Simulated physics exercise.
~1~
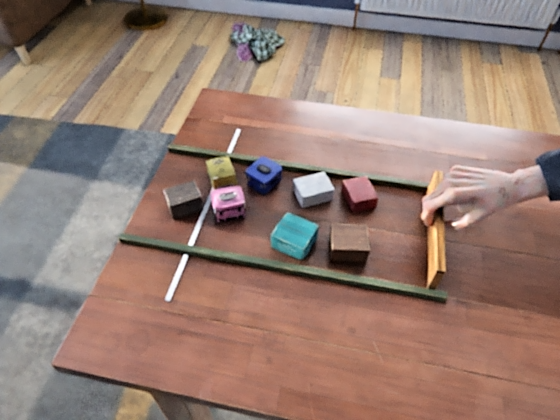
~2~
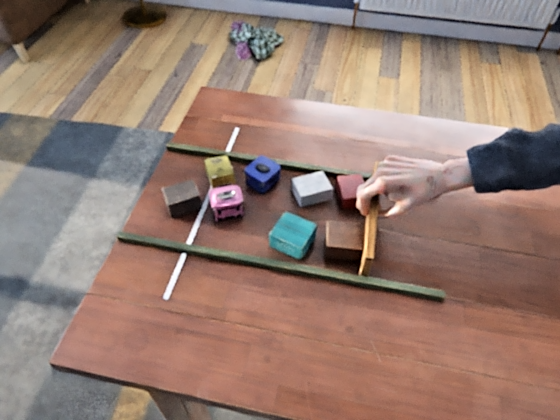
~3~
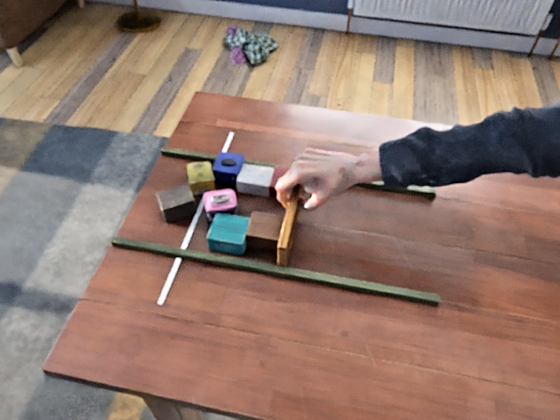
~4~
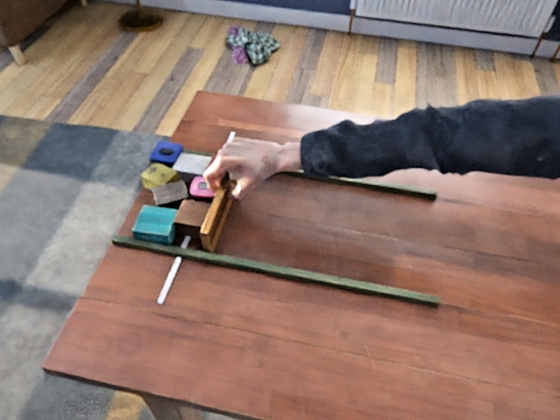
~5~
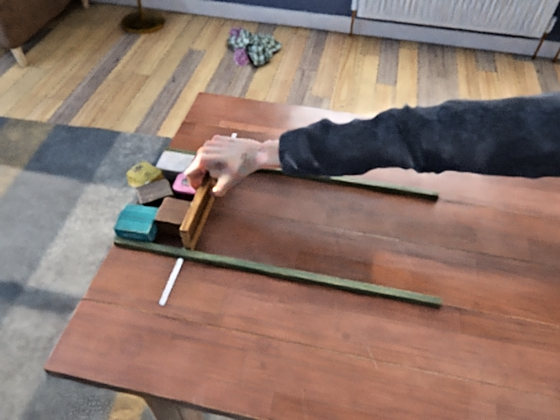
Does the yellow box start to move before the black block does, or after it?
The yellow box starts to move first, shifting as the group bunches up near the tape. The black block only starts to move later, near the end of the push.
